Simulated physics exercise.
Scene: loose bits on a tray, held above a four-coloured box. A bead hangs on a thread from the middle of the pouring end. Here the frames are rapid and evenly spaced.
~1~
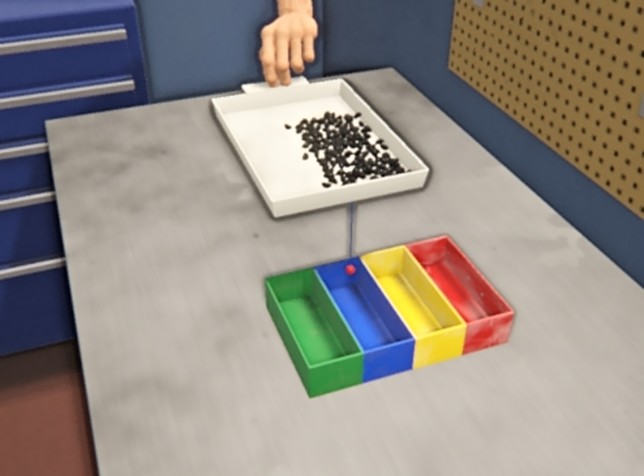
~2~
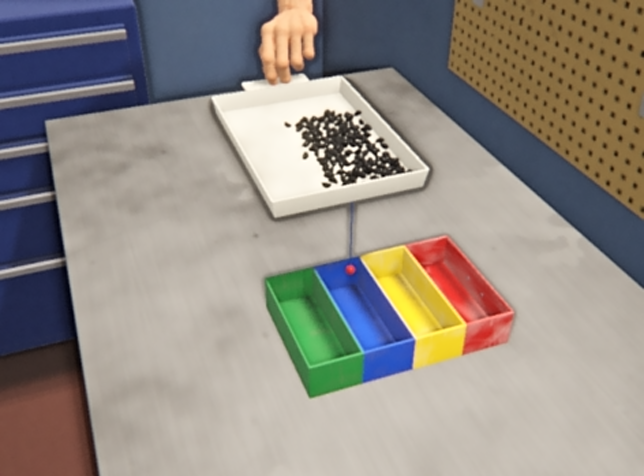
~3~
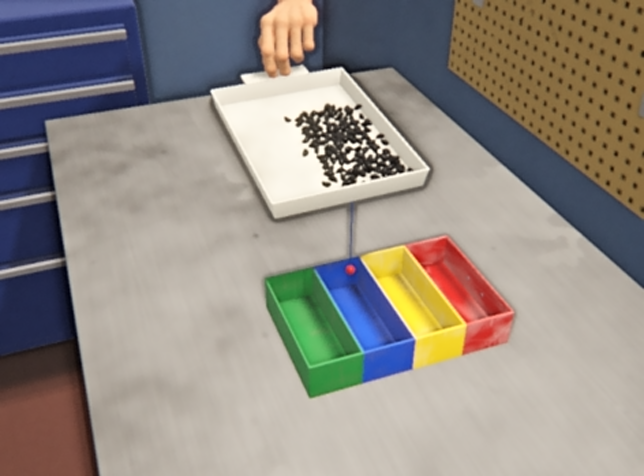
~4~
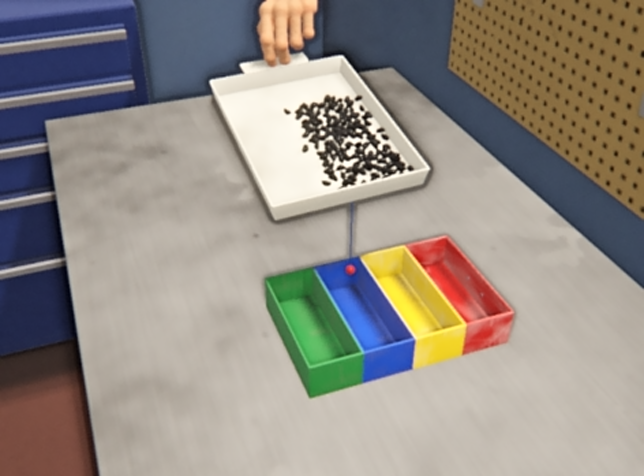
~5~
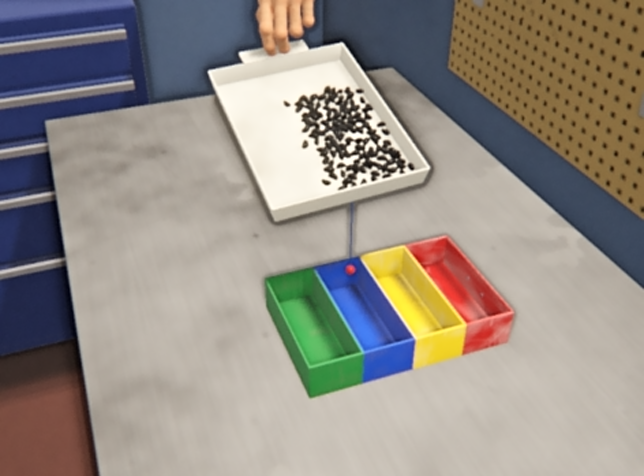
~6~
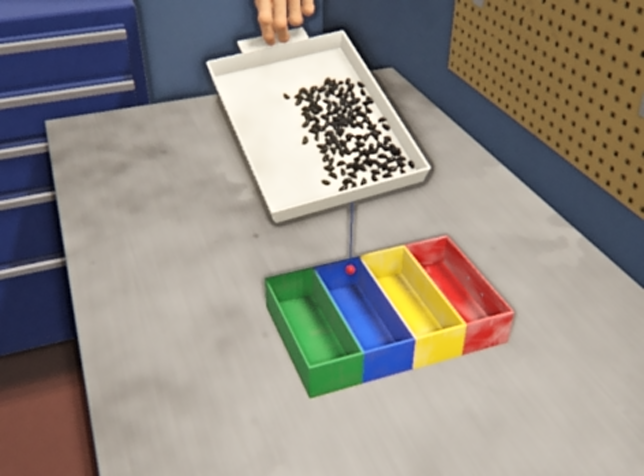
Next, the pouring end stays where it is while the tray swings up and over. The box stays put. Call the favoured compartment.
The green compartment is favoured.
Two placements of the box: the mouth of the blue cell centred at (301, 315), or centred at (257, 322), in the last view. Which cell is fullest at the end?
Result 1: That blue cell. Result 2: Yellow.
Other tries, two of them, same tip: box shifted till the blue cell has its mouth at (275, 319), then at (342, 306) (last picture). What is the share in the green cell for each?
Close to 0 in a hundred, then close to 60 in a hundred.
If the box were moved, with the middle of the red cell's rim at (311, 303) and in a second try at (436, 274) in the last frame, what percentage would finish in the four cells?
Close to 80 per cent, followed by close to 100 per cent.
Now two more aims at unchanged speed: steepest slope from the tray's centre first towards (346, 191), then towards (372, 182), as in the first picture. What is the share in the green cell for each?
The first try would leave around 20 per cent there, the second around 0 per cent.
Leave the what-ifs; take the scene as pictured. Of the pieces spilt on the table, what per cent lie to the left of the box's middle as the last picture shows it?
I'd put it at close to 100 per cent.
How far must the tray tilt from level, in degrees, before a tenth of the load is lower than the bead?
Close to 90° of tilt at that moment.
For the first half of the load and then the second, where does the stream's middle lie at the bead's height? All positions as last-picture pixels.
It passes near (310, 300) first and then near (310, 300).
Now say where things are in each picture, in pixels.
The first picture shows corners of the pouring end near (275, 199) and (424, 169), level; middle of the load near (344, 145), black beans; bead on its thread near (350, 270); green cell near (336, 373); blue cell near (389, 358); yellow cell near (439, 344); red cell near (488, 330).
The second picture shows corners of the pouring end near (275, 199) and (424, 169), level; middle of the load near (344, 143).
The third picture shows corners of the pouring end near (275, 201) and (424, 168), tipped barely, lowest at the left corner; middle of the load near (344, 140).
The fourth picture shows corners of the pouring end near (275, 203) and (424, 167), tipped a little, lowest at the left corner; middle of the load near (344, 134).
The fifth picture shows corners of the pouring end near (275, 206) and (425, 167), tipped a little, lowest at the left corner; middle of the load near (344, 129).
The sixth picture shows corners of the pouring end near (275, 208) and (425, 166), tipped clearly, lowest at the left corner; middle of the load near (342, 124); green cell near (336, 373); blue cell near (389, 358); yellow cell near (439, 344); red cell near (488, 330).
Shortly afterwards, tray tipped steeply; all but a few on the tray; only a few falling or outside the box.
Next, tray tipped past a quarter turn; near two thirds on the tray; a little in the green cell; only a few in the blue cell; near a quarter falling or outside the box.
Some moments later, tray tipped past a quarter turn; near two thirds in the green cell; near a quarter in the blue cell; a little falling or outside the box.
In the end, tray tipped past a quarter turn; near two thirds in the green cell; near a quarter in the blue cell; none at all in the yellow cell; none at all in the red cell; a little outside the box.
